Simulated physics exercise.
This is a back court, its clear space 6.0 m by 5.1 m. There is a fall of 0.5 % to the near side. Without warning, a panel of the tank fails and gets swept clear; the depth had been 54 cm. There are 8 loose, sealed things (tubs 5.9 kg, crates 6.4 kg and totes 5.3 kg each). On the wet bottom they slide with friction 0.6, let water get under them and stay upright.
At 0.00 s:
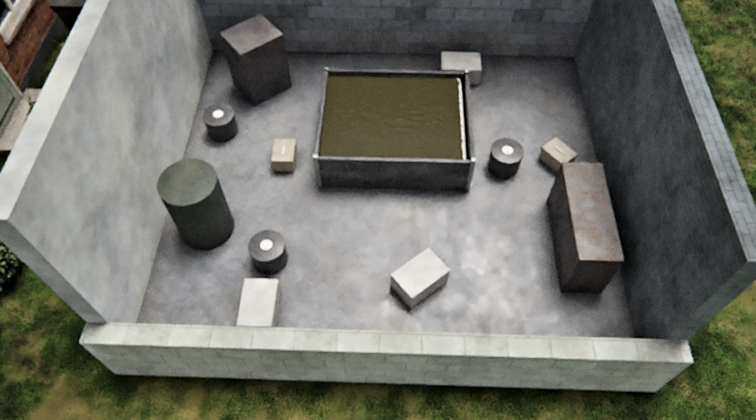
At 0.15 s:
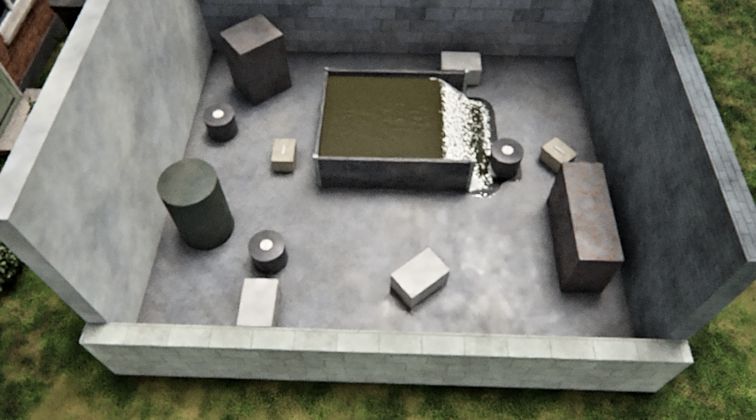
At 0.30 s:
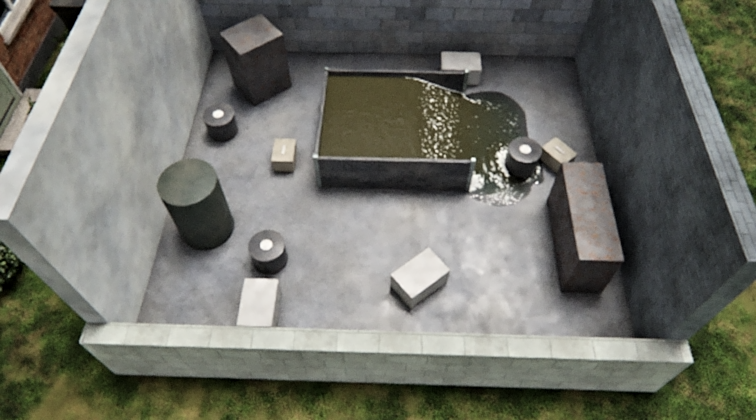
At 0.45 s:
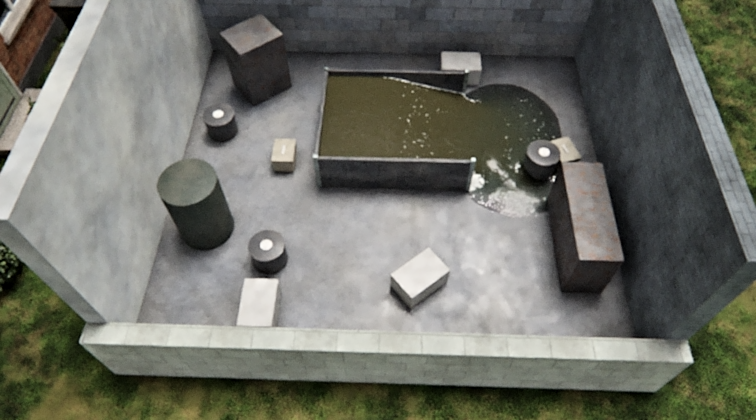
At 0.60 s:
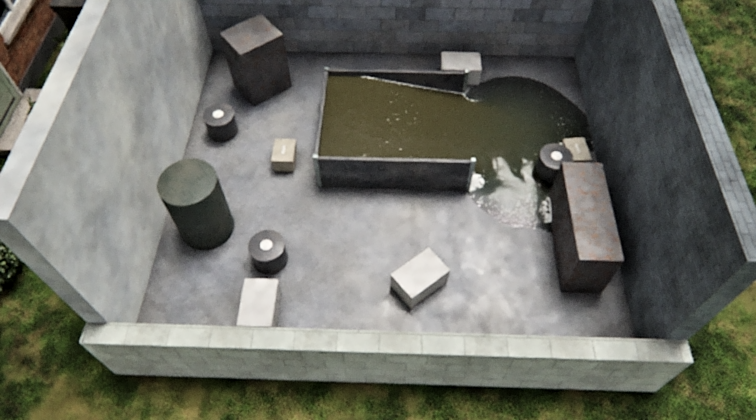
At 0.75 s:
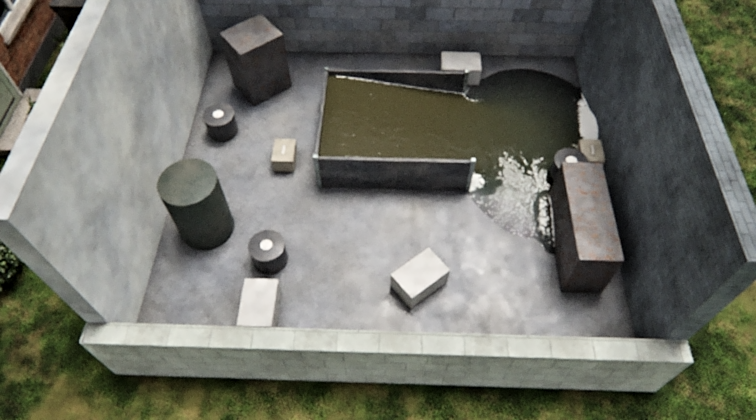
Walled concrete yard, murky water bursting from the right side of a tank, pushing a dark tub and small box rightward.
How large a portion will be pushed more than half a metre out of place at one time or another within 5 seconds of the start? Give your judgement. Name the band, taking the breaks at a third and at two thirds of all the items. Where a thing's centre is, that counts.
The answer is the middle band, one to two thirds.
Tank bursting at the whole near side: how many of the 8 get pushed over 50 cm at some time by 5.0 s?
Then it comes to 5 of them.
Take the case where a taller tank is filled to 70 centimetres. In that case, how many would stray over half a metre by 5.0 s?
So the tally would be 5.
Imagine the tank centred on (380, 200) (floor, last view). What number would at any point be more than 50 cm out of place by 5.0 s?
In that case the number is 5.
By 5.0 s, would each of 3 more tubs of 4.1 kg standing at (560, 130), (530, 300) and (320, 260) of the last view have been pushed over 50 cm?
Answers in order are crosses the line, crosses the line and does not cross.
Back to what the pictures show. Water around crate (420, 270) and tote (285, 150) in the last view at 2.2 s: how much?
0 and 0 cm.
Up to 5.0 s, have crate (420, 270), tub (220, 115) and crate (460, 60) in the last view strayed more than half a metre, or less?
Taking them in turn, the answers are greater, smaller and greater.
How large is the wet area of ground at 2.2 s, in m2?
My estimate is roughly 11.5 m2.
After 1.1 s 1 of 8 are over 50 cm from their spots; 2 afloat.
After 2.2 s 1 of 8 are over 50 cm from their spots; 2 afloat.
After 3.5 s 2 of 8 are over 50 cm from their spots; 3 afloat.
After 5.0 s 4 of 8 are over 50 cm from their spots, and 4 have been at some point; 3 afloat.
